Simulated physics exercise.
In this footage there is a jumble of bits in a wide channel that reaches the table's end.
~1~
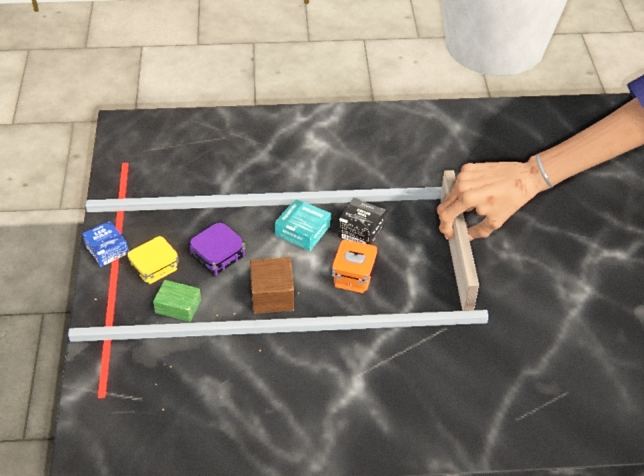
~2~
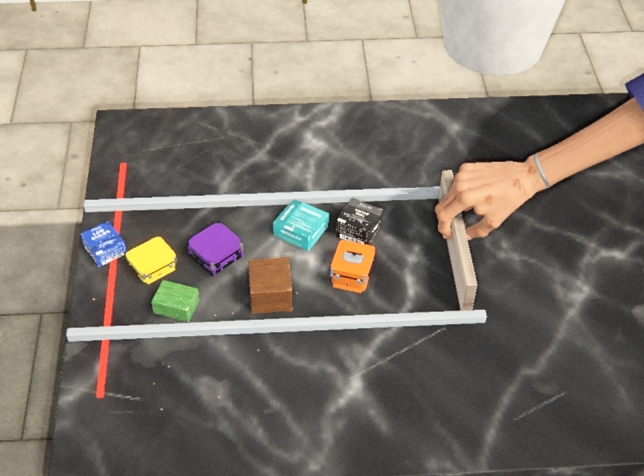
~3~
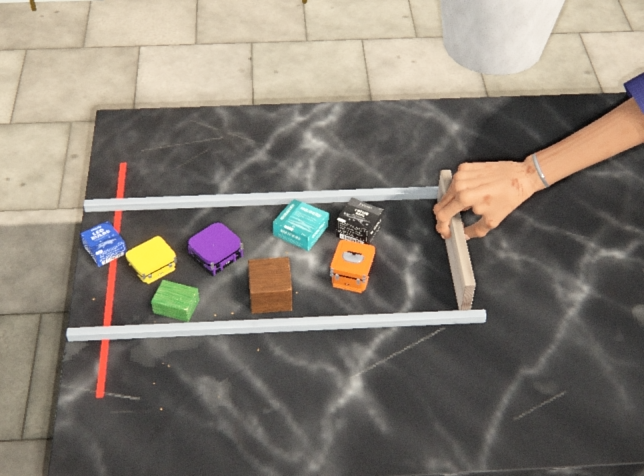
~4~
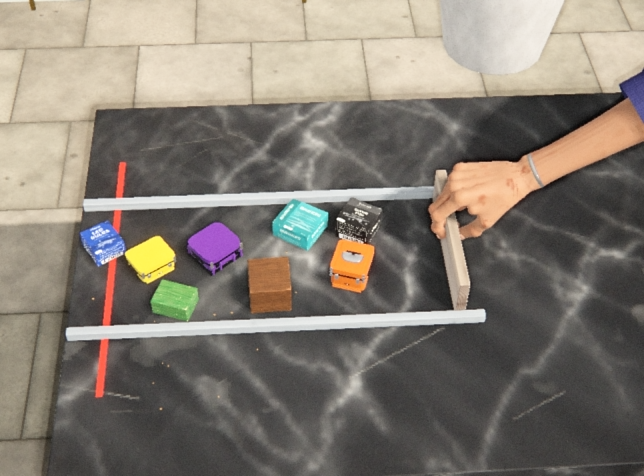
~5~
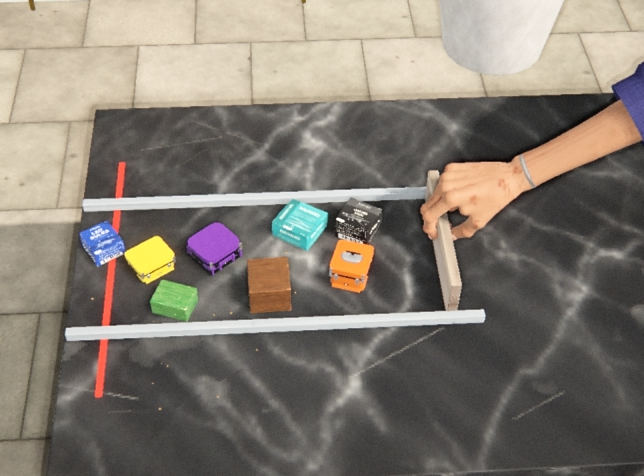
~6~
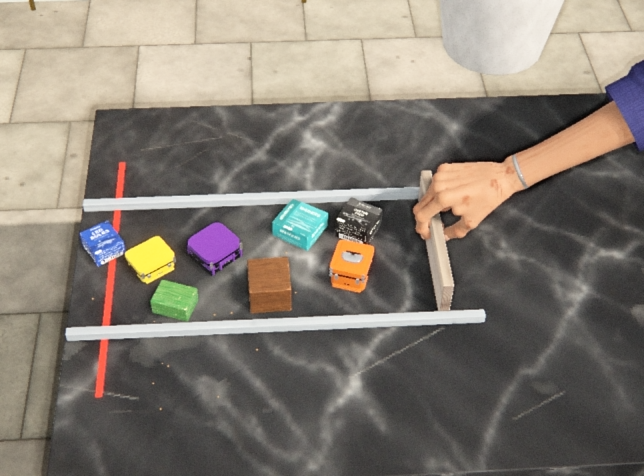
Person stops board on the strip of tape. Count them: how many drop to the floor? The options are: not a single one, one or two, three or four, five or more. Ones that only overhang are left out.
Answer: Five or more.
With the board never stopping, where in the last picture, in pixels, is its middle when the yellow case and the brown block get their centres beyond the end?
For the yellow case at (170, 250), for the brown block at (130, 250).
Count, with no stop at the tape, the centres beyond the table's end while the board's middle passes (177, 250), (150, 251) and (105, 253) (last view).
0; 3; 6.
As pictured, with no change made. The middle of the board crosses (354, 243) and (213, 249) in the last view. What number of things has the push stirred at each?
The counts are 3 and 7.
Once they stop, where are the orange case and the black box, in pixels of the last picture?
In order, first (90, 279), then (94, 242).
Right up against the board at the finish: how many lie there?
That makes 2.
Soon after, none off yet; blue box at rest near (103, 243); yellow case at rest near (151, 261); green block at rest near (175, 300).
After that, none off yet; blue box at rest near (103, 243); yellow case moving near (140, 265); green block displaced a little near (155, 304).
And then, none off yet; blue box displaced about its own width near (78, 241); yellow case displaced well along near (74, 281); green block displaced well along near (72, 315).
In the end, the number that fall off is five or more; gone, turquoise box, brown block, purple case, green block, yellow case and blue box.
